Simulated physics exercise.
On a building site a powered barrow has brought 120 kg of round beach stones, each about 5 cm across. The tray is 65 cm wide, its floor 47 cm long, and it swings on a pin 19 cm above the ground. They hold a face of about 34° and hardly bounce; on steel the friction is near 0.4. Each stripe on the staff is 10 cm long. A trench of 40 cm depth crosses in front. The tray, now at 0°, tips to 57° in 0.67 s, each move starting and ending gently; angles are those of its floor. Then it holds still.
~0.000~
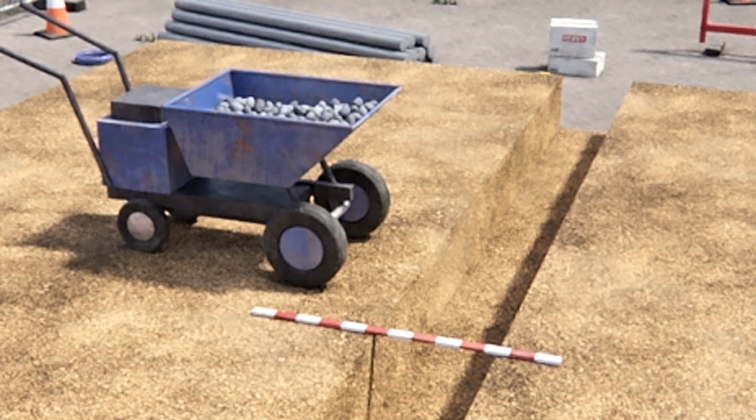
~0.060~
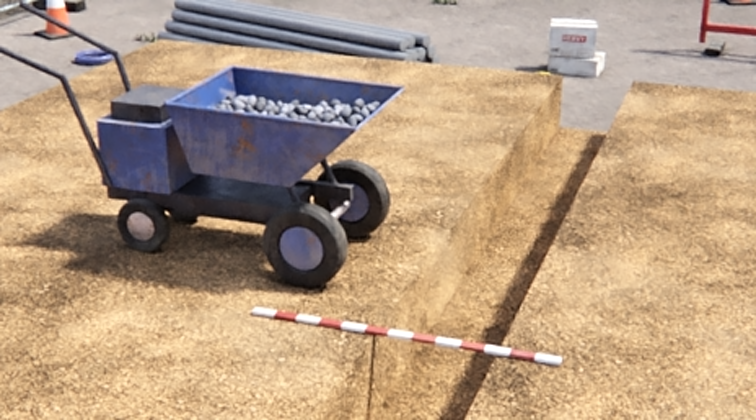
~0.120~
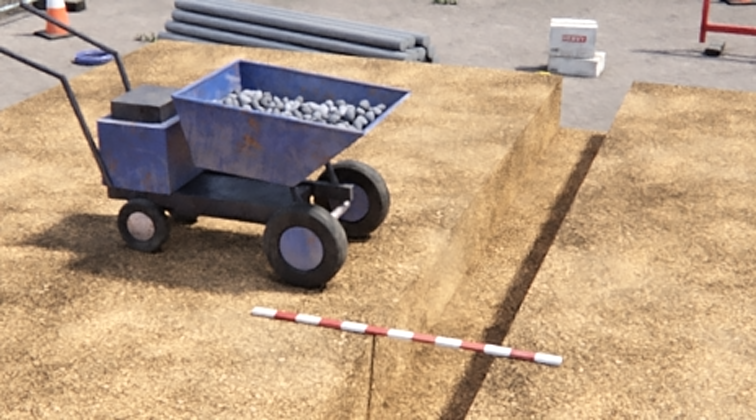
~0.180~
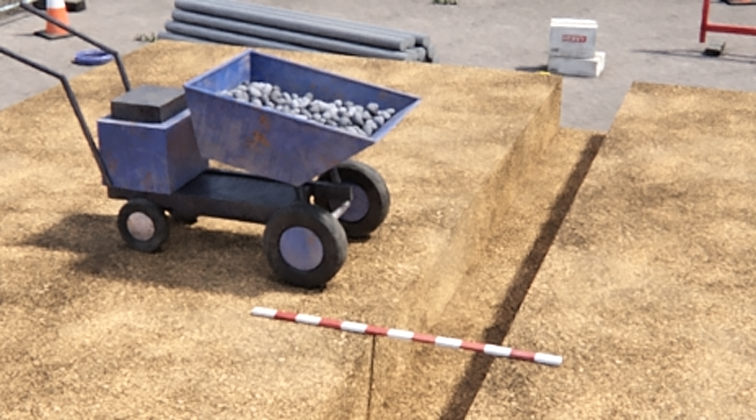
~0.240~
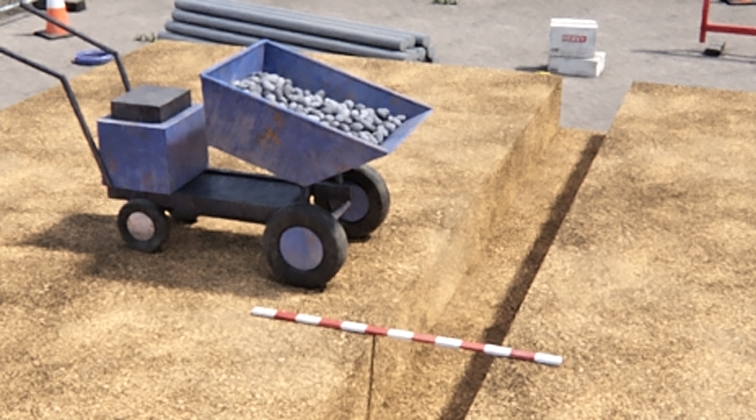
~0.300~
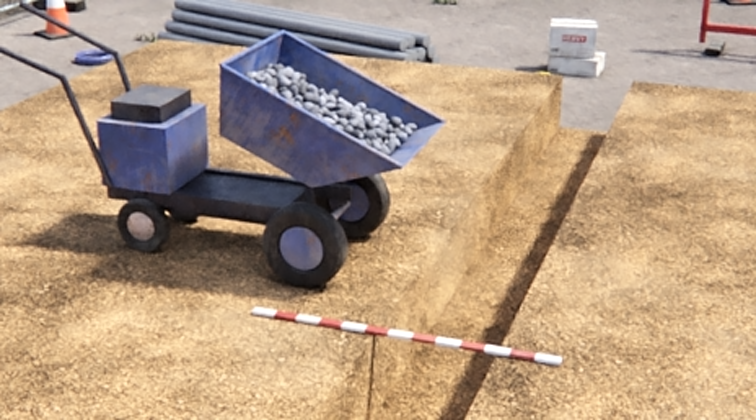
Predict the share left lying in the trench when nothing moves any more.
About 74 per cent.
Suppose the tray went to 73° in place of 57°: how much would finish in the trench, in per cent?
In that case some 80 per cent.
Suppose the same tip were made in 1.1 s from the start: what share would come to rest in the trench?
Then about 85 per cent.
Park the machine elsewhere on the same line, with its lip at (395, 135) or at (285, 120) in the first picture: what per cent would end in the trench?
Near 40 per cent from the first place, 100 from the second.
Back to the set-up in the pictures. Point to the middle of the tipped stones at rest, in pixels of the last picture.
Their middle is at about (505, 347).
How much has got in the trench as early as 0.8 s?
Some 10 per cent.
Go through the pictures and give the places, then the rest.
In the first picture, lip at (353, 128), floor tilted 0°, highest stones at (343, 109).
In the second picture, lip at (356, 129), floor tilted 1°, highest stones at (323, 108); the stones move at 0.3 m/s on average.
In the third picture, lip at (364, 134), floor tilted 5°, highest stones at (253, 100); the stones move at 0.6 m/s on average.
In the fourth picture, lip at (375, 142), floor tilted 10°, highest stones at (252, 91); the stones move at 0.9 m/s on average.
In the fifth picture, lip at (388, 153), floor tilted 17°, highest stones at (258, 83); the stones move at 1.0 m/s on average.
In the sixth picture, lip at (402, 167), floor tilted 24°, highest stones at (271, 75); the stones move at 1.1 m/s on average.
After 0.5 s the floor is at 48°; 100 % in the tray; the foremost stones are at (424, 191).
After 0.8 s the floor is at 57°; 90 % in the tray, 10 % in the trench; the foremost stones are at (499, 242).
After 1.1 s the floor is at 57°; 41 % in the tray, 36 % in the trench, 23 % past the trench; the foremost stones are at (633, 295).
After 3.1 s the floor is at 57°; 0 % in the tray, 74 % in the trench, 26 % past the trench; the foremost stones are past the picture's edge.
